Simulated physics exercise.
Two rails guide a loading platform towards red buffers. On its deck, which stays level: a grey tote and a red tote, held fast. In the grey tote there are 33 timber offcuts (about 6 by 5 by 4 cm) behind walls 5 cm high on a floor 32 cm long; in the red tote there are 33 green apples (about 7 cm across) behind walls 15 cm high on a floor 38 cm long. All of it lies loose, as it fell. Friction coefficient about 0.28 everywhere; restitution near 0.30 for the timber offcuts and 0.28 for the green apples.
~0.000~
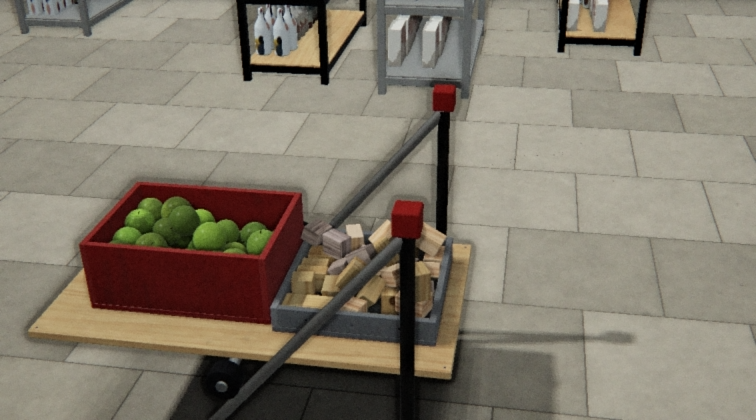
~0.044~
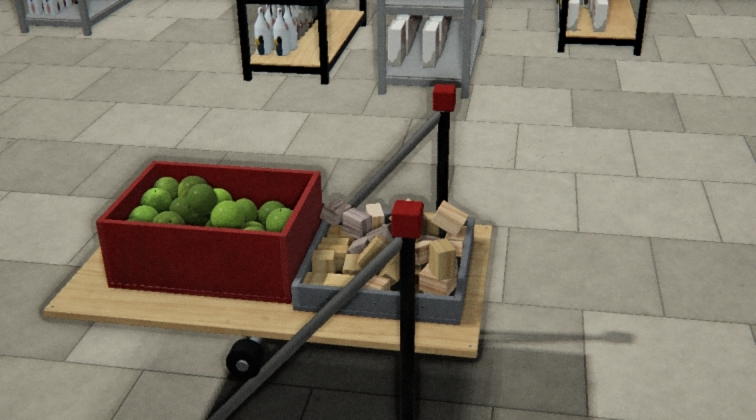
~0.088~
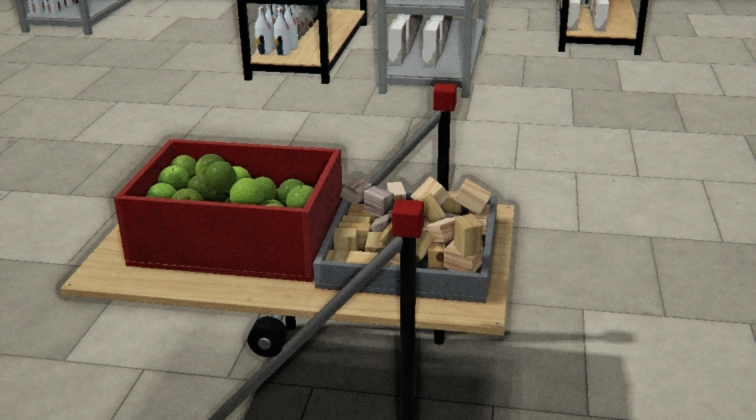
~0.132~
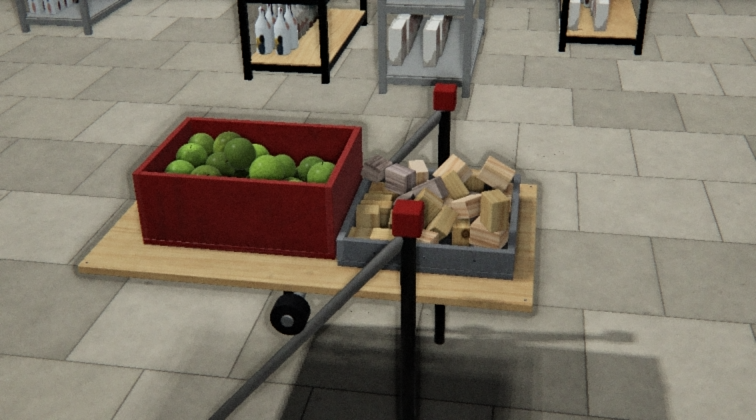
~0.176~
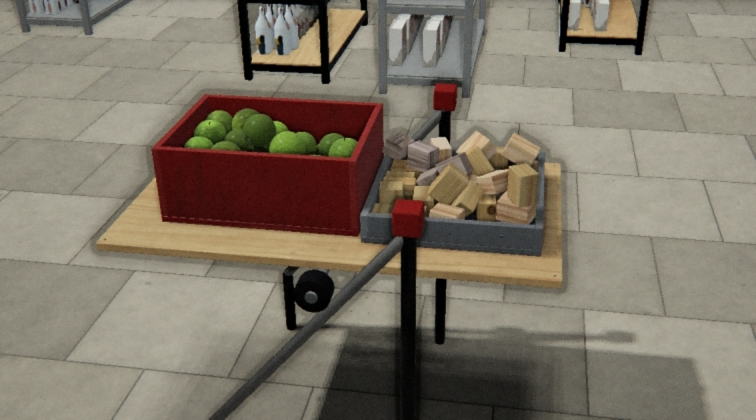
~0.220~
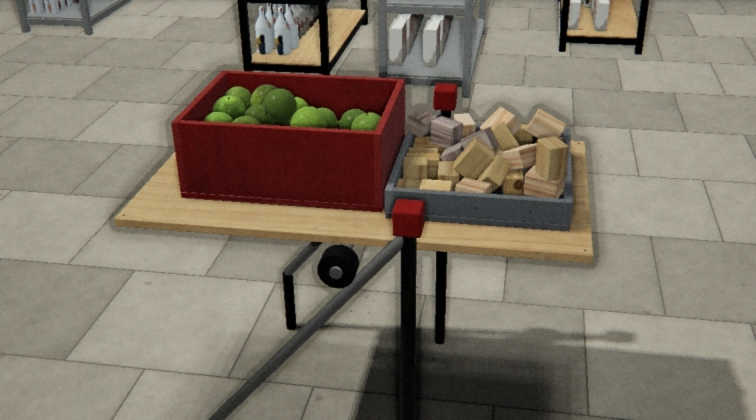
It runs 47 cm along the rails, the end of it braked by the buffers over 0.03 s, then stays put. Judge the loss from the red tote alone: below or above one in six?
Less than a sixth of the green apples leave the red tote.
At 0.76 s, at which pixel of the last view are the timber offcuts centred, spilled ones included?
Near (584, 144).
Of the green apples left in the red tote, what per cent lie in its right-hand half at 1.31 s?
About 60 per cent.
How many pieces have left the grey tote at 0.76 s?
About: Grey tote 16.
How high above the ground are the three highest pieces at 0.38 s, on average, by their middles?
About 92 cm.
After 0.26 s, the buffers are touched.
After 0.38 s, grey tote 28 in, 5 out and red tote 33 in, 0 out.
After 0.54 s, grey tote 20 in, 13 out and red tote 31 in, 2 out.
After 0.76 s, grey tote 18 in, 15 out and red tote 31 in, 2 out.
When it is over (at 1.31 s), grey tote 18 in, 15 out and red tote 31 in, 2 out. Asked share, 2 of 33, 6 per cent.
